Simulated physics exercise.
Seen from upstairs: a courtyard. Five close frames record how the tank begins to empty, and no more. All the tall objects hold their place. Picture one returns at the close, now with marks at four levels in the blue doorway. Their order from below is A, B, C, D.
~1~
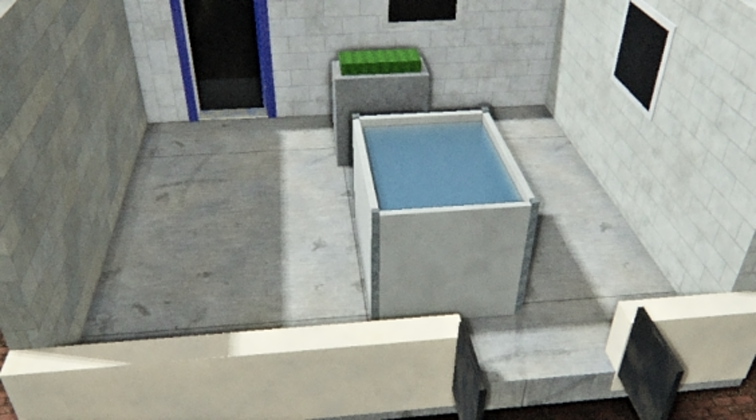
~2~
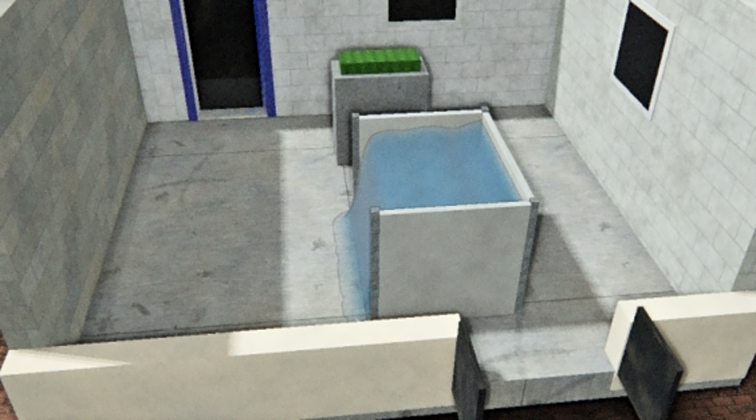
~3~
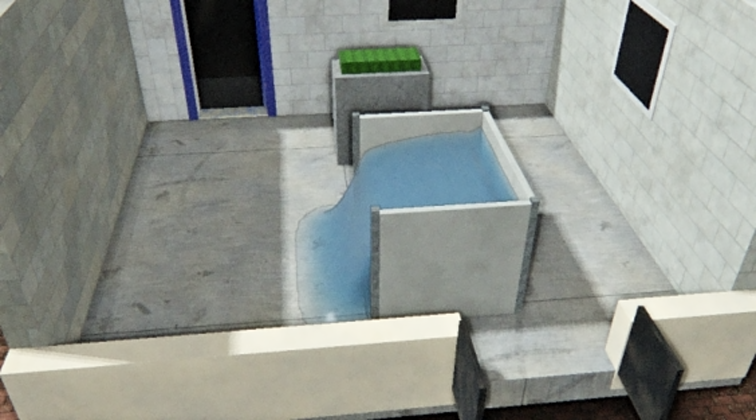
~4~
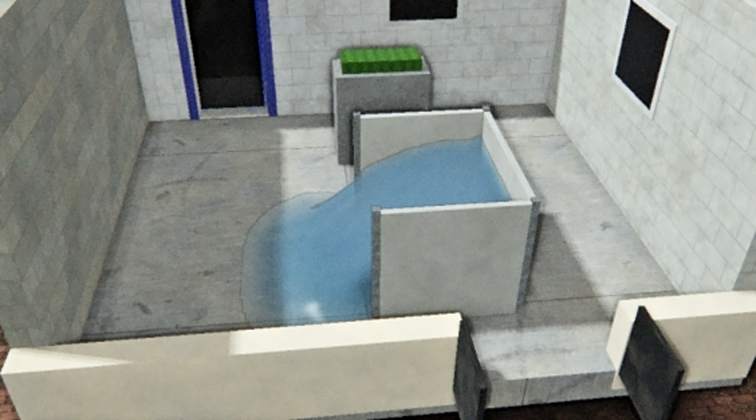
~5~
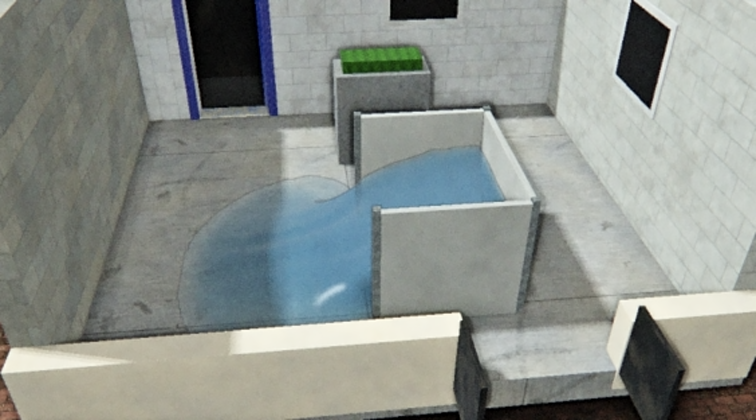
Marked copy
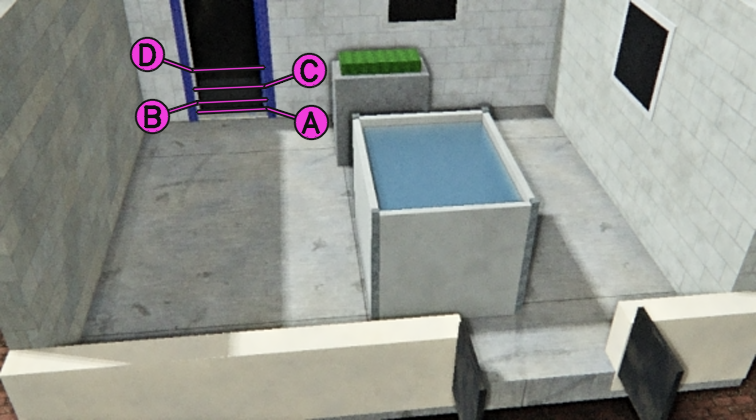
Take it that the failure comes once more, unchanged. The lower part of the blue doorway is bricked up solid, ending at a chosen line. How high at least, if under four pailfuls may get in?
B will do.
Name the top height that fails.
A.
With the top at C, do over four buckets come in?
No.
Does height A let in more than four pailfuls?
Yes.
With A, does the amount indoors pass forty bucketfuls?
No.
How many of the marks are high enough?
Three of the four.
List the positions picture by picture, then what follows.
In the first frame, water in the tank at rest, its middle at (436, 164); foot of the blue doorway at (233, 119); open gate at (541, 303).
In the second frame, water covers 2 % of the ground, its front hidden from here.
In the third frame, front seen at (304, 233), 5 % of the ground wet.
In the fourth frame, front seen at (303, 198), 11 % of the ground wet.
In the fifth frame, front seen at (205, 232), 19 % of the ground wet.
On the marked copy, A at (232, 110); B at (231, 101); C at (230, 87); D at (227, 68); from the bottom up A, B, C, D.
If A is chosen, about 12 bucketfuls get in.
If B is chosen, a bucket or two gets in.
If C is chosen, nothing gets over.
If D is chosen, nothing gets over.
